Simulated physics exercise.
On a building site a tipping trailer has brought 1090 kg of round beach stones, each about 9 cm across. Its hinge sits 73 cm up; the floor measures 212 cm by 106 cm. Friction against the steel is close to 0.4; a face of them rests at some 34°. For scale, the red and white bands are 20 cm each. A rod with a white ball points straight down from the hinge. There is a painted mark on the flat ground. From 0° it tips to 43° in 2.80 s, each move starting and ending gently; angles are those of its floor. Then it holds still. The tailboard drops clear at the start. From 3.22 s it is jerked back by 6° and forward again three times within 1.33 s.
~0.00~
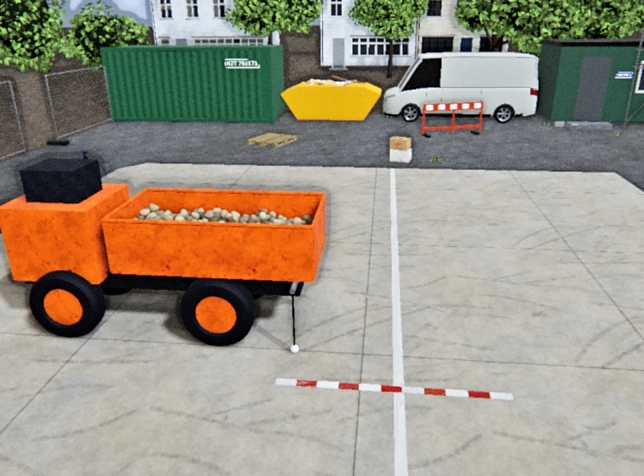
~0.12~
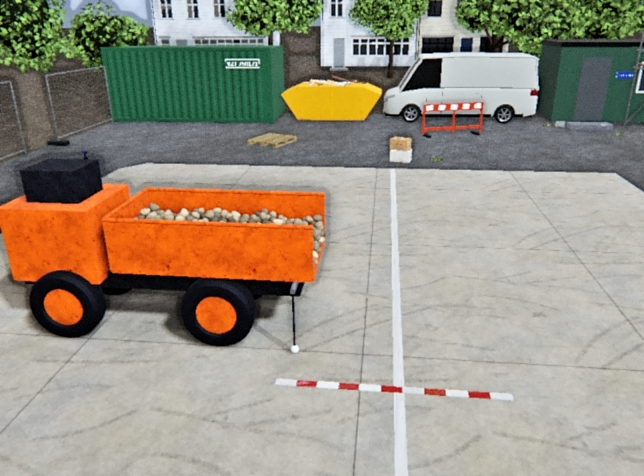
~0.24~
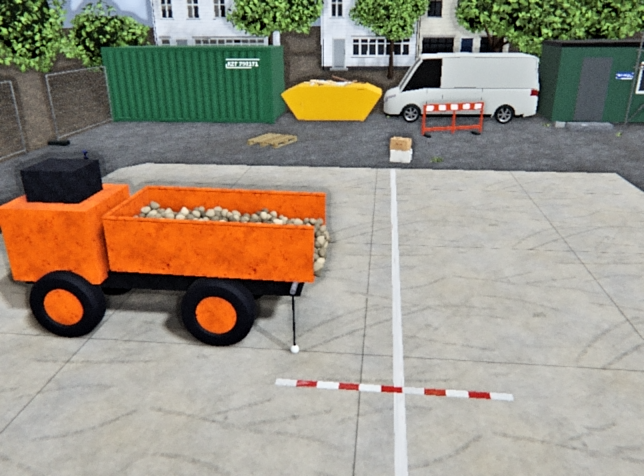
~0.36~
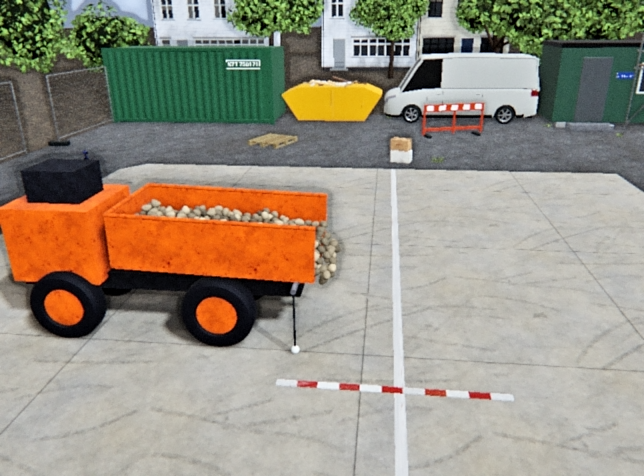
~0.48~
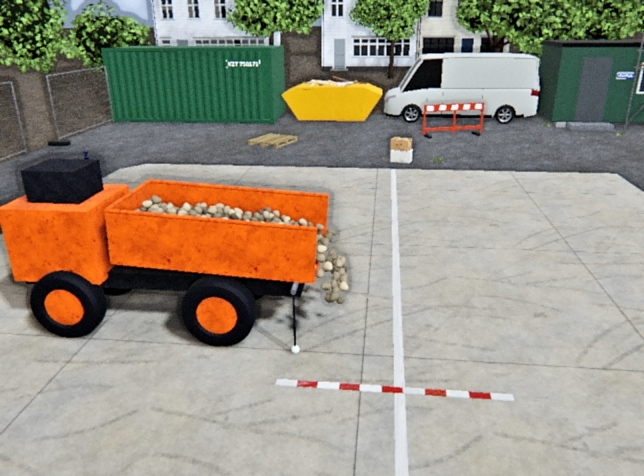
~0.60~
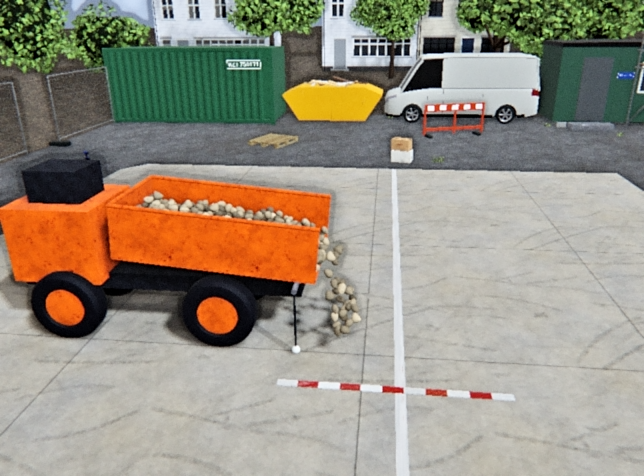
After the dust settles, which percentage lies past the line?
Some 50 per cent of it.
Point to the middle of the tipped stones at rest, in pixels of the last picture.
Around (401, 322).
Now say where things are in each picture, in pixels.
In the first frame, lip at (313, 281), floor tilted 0°, highest stones at (200, 218).
In the second frame, lip at (313, 281), floor tilted 0°, highest stones at (200, 217); the stones move at 0.1 m/s on average.
In the third frame, lip at (313, 282), floor tilted 1°, highest stones at (181, 214); 2 % has left.
In the fourth frame, lip at (314, 282), floor tilted 2°, highest stones at (176, 212); 3 % has left.
In the fifth frame, lip at (314, 283), floor tilted 3°, highest stones at (169, 207); 4 % has left.
In the sixth frame, lip at (315, 283), floor tilted 5°, highest stones at (160, 204); 4 % has left.
After 2.1 s the floor is at 36°; 56 % in the bed, 41 % short of the line, 3 % past the line; the foremost stones are at (433, 342).
After 2.9 s the floor is at 43°; 2 % in the bed, 58 % short of the line, 40 % past the line; the foremost stones are at (495, 326).
After 5.0 s the floor is at 43°; 0 % in the bed, 49 % short of the line, 51 % past the line; the foremost stones are at (526, 316).
After 7.9 s the floor is at 43°; 0 % in the bed, 49 % short of the line, 51 % past the line; the foremost stones are at (526, 316).
